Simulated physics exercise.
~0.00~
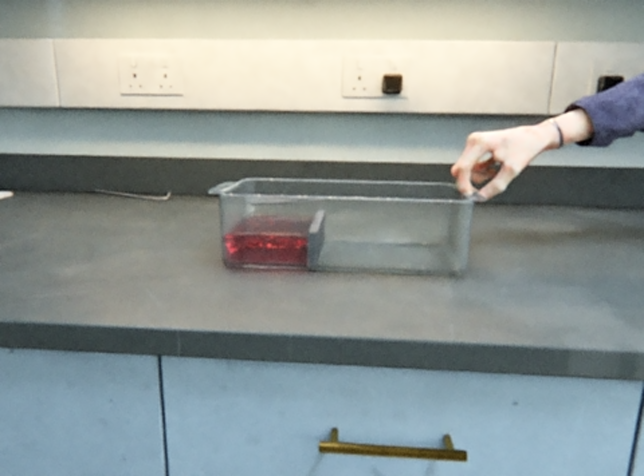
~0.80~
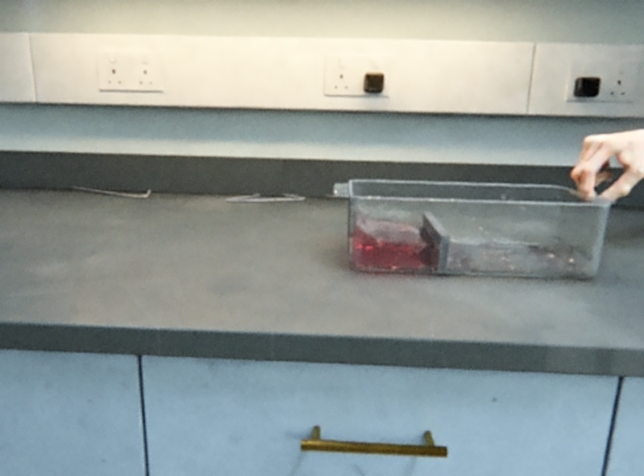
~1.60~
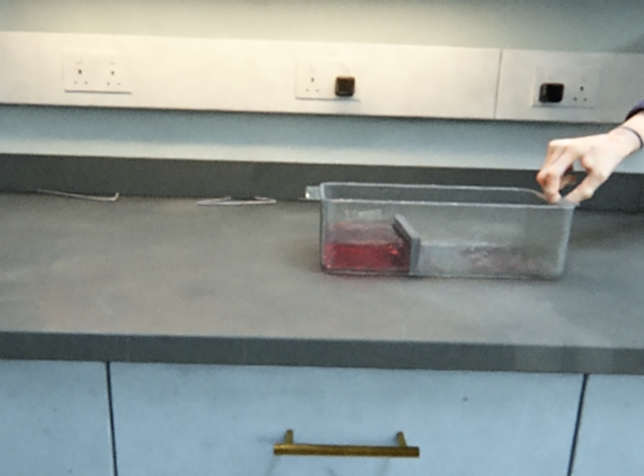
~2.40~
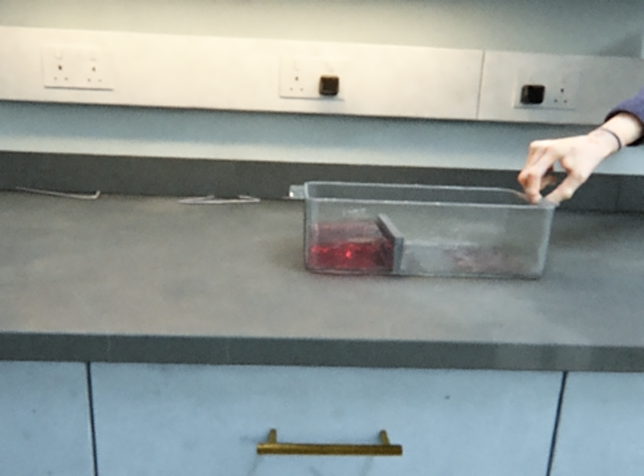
The clip shows a hand pulling a clear plastic box with a divider to the right along a grey counter, red liquid filling its left side. Some liquid crosses to the right side, and the box ends at rest with most still on the left.
